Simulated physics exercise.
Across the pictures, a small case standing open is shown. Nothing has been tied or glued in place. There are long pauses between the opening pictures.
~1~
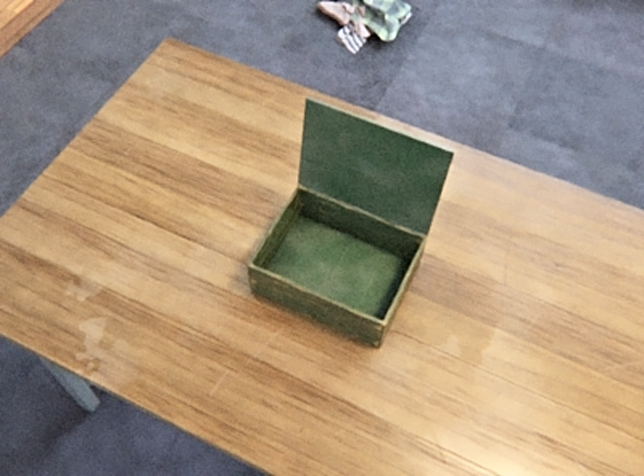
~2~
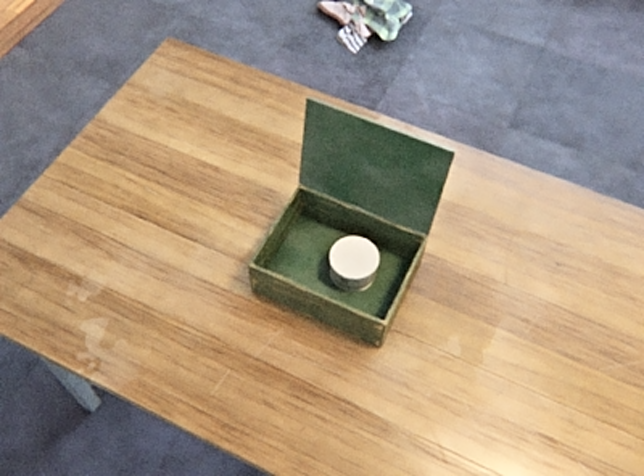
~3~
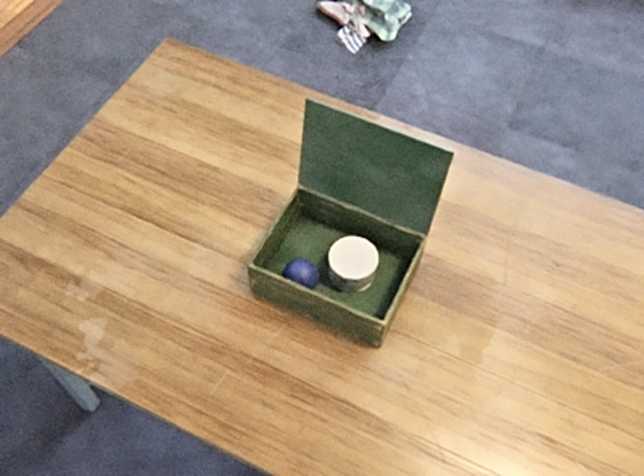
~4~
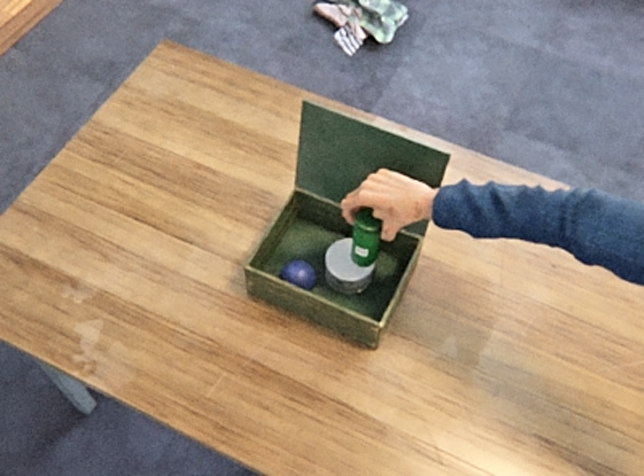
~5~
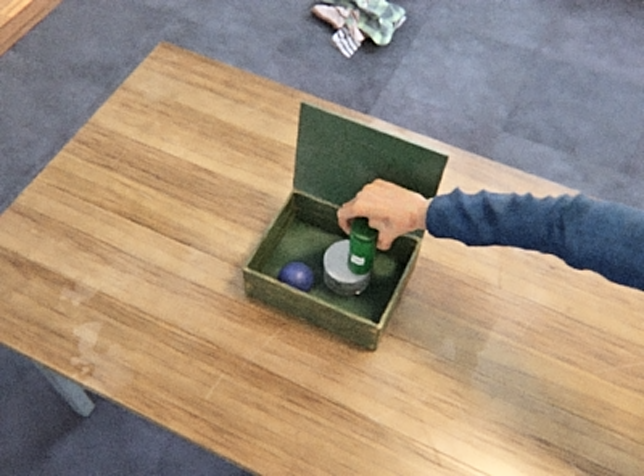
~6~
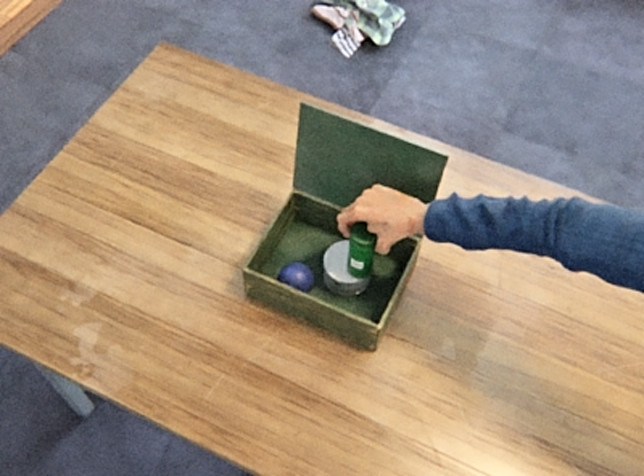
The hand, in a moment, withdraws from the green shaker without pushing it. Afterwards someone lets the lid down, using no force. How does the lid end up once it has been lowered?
Most likely the lid won't land on the rim.
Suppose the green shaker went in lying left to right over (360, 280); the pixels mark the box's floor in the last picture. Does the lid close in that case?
That way the lid ends up partly open.
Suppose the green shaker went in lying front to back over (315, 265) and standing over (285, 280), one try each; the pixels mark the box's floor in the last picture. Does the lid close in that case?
First, it comes fully down; second, it comes fully down.
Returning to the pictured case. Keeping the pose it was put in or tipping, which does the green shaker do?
Once everything settles, it keeps its original angle.
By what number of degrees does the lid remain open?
About 55° above the rim.
Then, 1.00 s past the last view, lid starting down.
Then, 1.30 s past the last view, lid 79° above the rim.
Then, 1.50 s past the last view, lid 65° above the rim.
Then, 1.60 s past the last view, lid 57° above the rim.
Finally, lid 54° above the rim; all 3 still in place. Final places as the last picture's camera would see them, green shaker near (362, 251).
